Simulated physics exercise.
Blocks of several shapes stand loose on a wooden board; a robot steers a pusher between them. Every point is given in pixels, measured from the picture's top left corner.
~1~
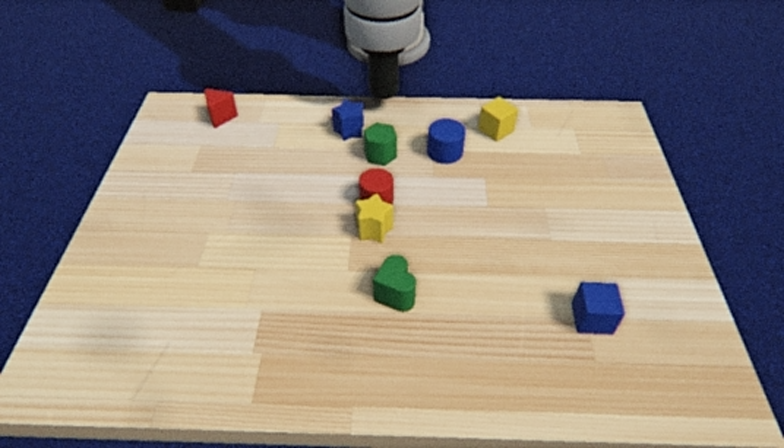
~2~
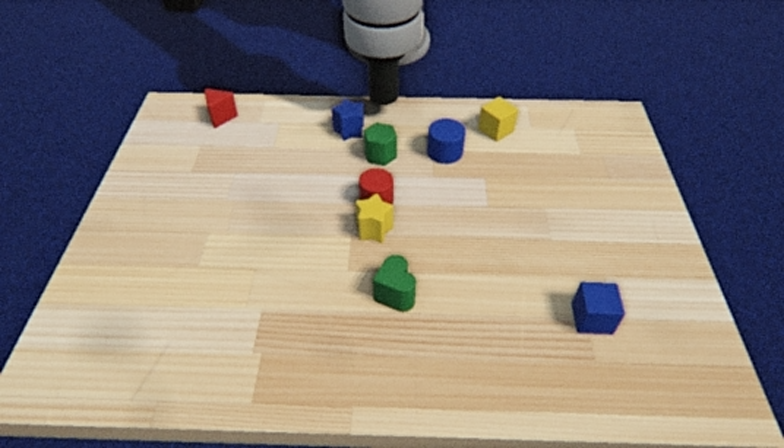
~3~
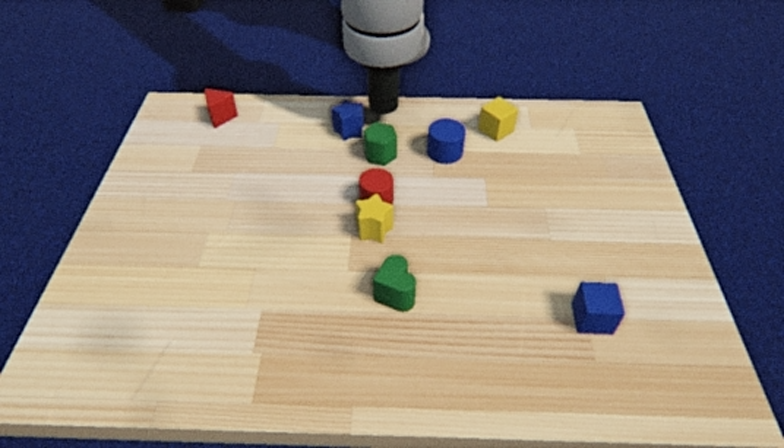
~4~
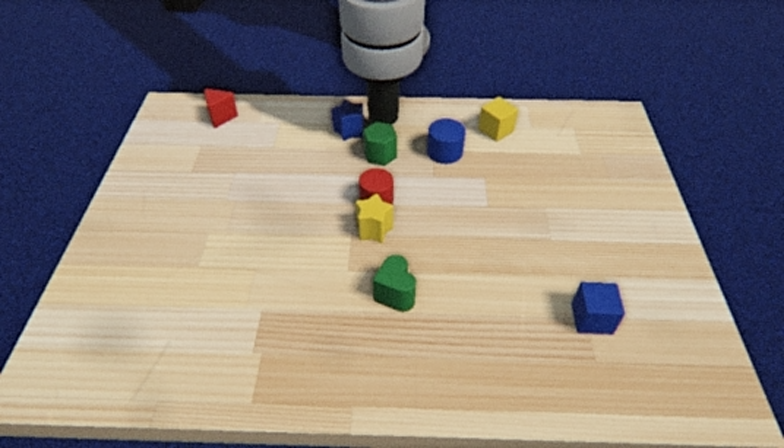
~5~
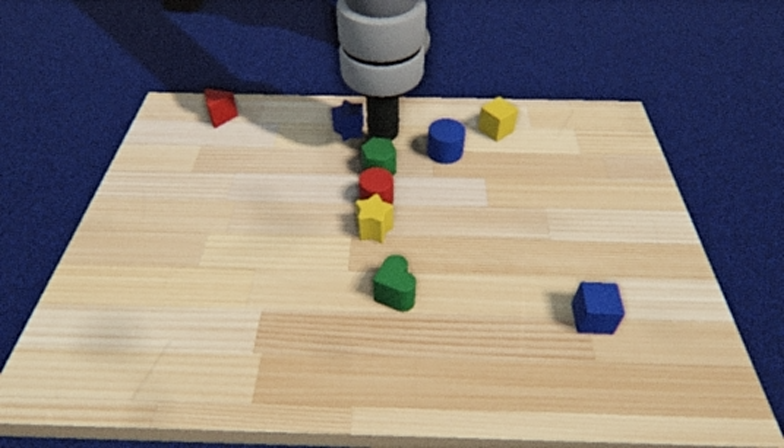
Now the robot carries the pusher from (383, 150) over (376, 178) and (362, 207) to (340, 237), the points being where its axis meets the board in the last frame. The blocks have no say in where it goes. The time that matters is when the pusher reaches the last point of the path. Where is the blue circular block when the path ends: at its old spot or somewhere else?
The blue circular block will stay where it is.
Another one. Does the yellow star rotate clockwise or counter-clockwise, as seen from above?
From above, clockwise.
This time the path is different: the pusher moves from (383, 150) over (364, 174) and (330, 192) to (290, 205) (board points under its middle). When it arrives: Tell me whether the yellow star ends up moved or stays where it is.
Its place changes.
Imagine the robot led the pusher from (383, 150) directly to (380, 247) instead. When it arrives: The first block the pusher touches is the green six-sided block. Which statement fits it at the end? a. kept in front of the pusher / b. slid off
a: Kept in front of the pusher.
On the path given first. One third of the way, pusher at (376, 161); yellow star at (370, 232); red circular block at (377, 203); green six-sided block at (376, 178), turned 20° anticlockwise.
Two thirds of the way, pusher at (361, 191); yellow star at (366, 259), turned 60° clockwise; red circular block at (385, 235); green six-sided block at (368, 211), turned 40° anticlockwise; green heart at (398, 276).
At the end, pusher at (339, 221); yellow star at (366, 265), turned 80° clockwise; red circular block at (397, 248); green six-sided block at (361, 237), turned 90° anticlockwise; green heart at (405, 281), turned 25° clockwise; blue circular block in place.
